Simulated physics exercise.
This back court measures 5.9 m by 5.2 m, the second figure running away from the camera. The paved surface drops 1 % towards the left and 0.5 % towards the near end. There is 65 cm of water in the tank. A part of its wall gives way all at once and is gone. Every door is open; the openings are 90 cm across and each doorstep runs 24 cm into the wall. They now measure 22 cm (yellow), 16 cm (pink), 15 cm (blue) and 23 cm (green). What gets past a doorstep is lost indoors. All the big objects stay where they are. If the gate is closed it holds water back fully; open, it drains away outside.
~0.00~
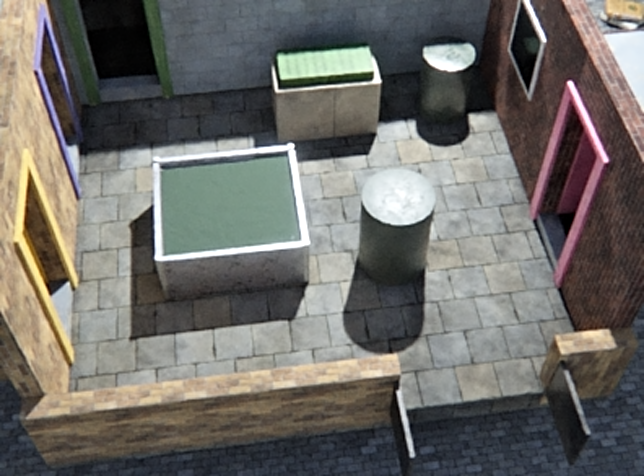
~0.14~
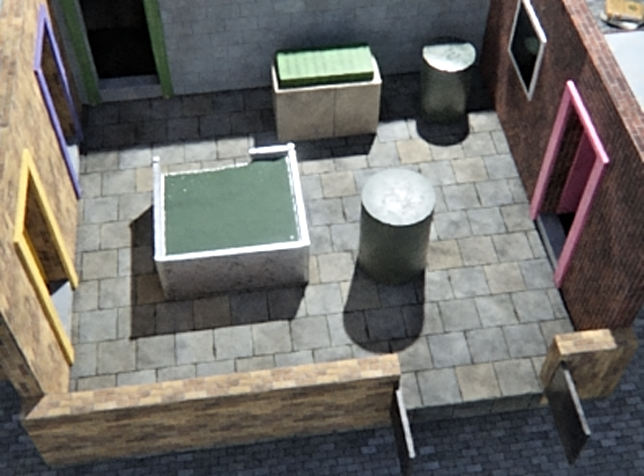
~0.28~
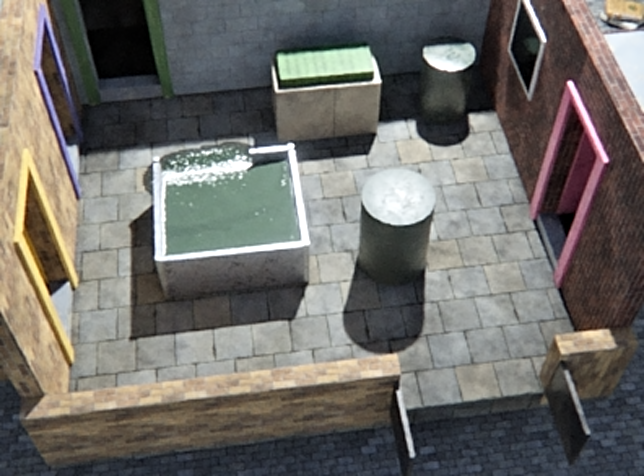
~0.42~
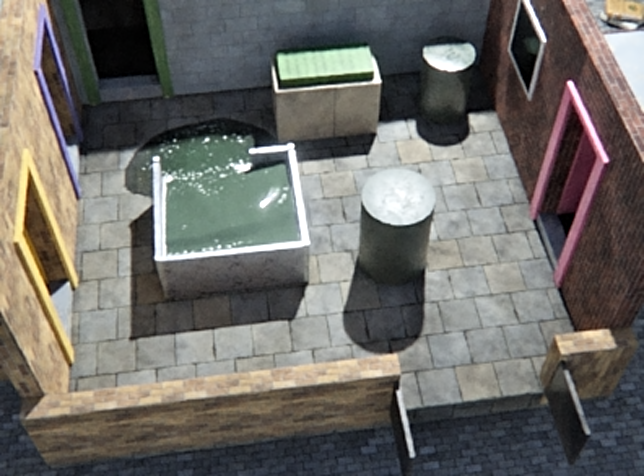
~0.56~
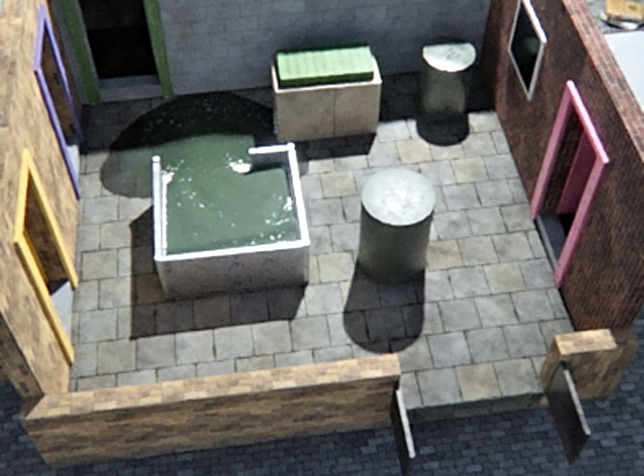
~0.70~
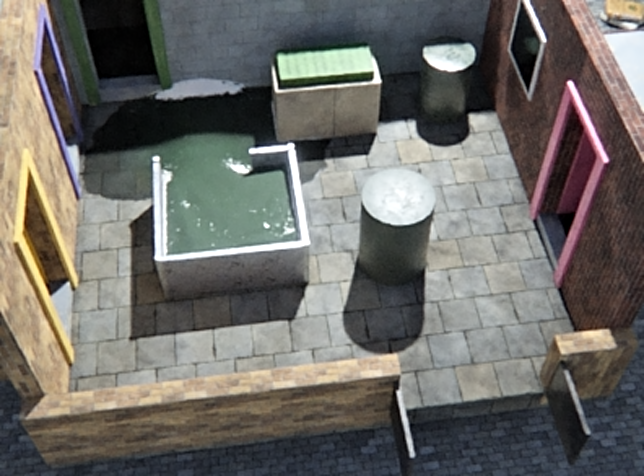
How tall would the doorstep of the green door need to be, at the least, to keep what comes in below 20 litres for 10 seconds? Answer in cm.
At least 26 cm or so.
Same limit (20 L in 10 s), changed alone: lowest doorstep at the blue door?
About 14.0 cm at blue.
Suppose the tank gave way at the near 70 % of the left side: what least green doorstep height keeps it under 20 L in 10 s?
About 15 cm.
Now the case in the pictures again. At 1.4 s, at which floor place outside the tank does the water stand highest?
At about (83, 111).
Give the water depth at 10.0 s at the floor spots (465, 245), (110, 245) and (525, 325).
About 5, 4 and 5 cm.
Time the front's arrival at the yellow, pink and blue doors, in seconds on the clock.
Arrival: Yellow 3.0 s, pink 4.5 s, blue 0.8 s.
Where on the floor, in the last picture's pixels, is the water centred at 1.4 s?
Near (211, 185).
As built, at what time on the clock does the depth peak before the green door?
At about 1.8 s.
After 1.4 s water covers 20 % of the floor, deepest (46 cm) near (83, 111); 29 cm at the green door, 3 litres in over its 23 cm doorstep.
After 3.0 s water covers 35 % of the floor, deepest (25 cm) near (82, 120); 22 cm at the green door, 33 litres in over its 23 cm doorstep.
After 10.0 s water covers 95 % of the floor, deepest (10 cm) near (68, 433); 6 cm at the green door, 34 litres in over its 23 cm doorstep.
At the green door as built, the water arrived by 0.8 s and peaked near 33 cm at 1.8 s.
With a doorstep of 24 cm, 28 litres would have come in within the 10 s; with 28 cm, 12 litres. So under 20 litres takes about 26 cm.
